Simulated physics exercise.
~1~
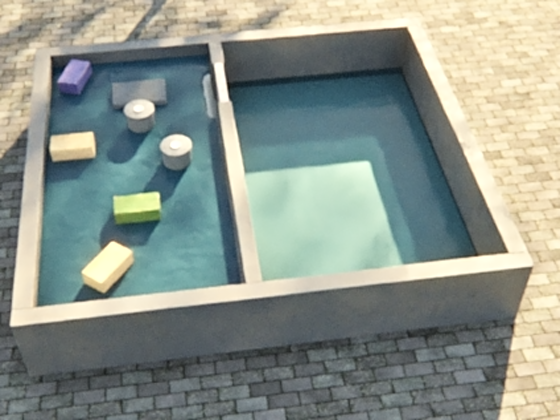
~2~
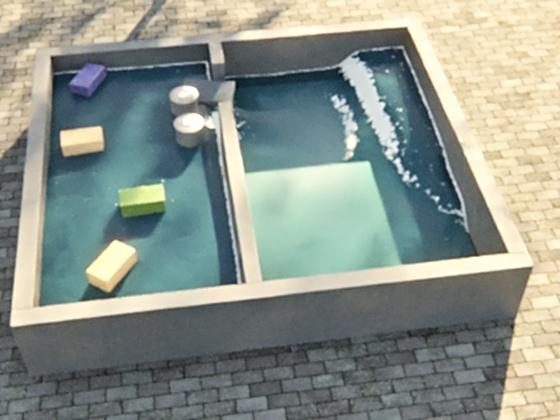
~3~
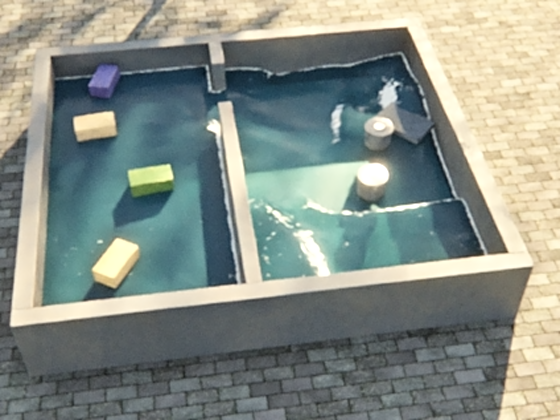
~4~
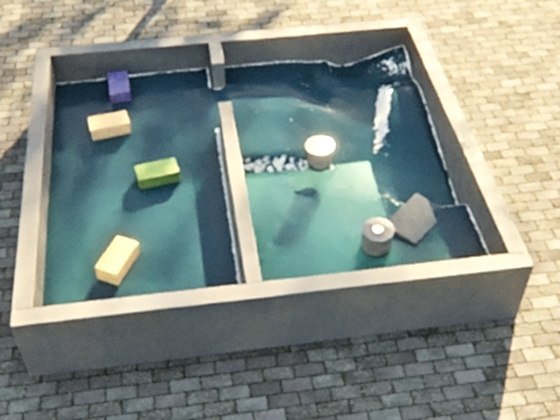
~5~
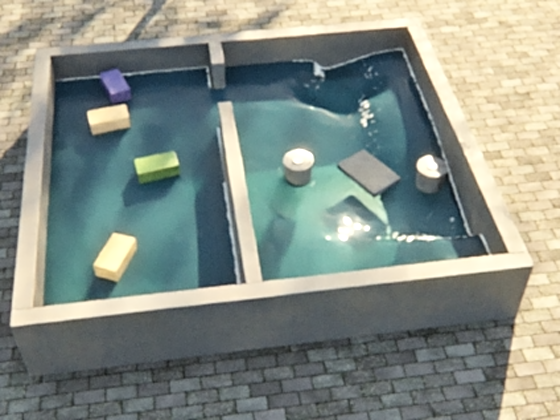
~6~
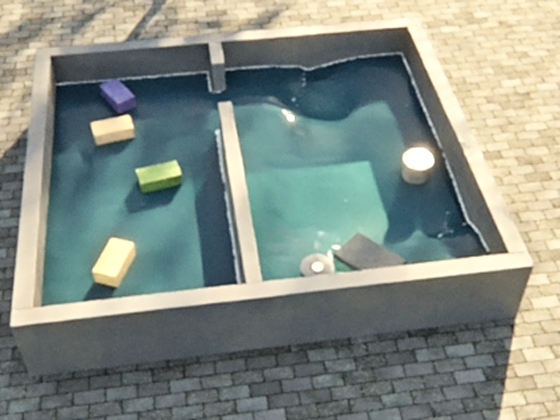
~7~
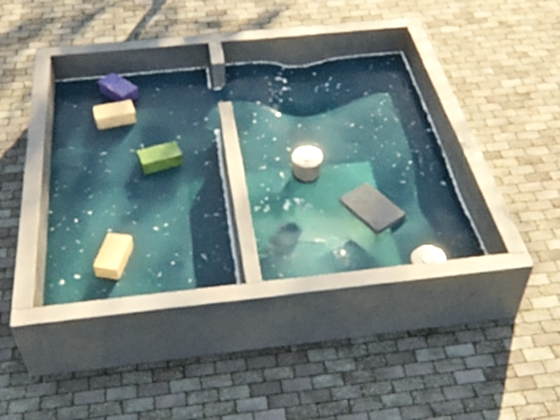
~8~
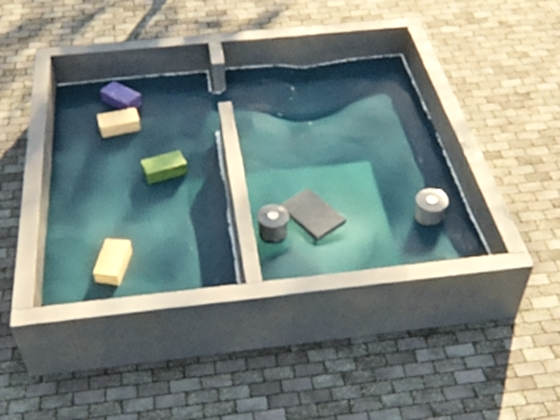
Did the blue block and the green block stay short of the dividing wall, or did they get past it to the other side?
Both stayed short of the dividing wall. The blue block and the green block only drifted a little and were still floating on the left side.
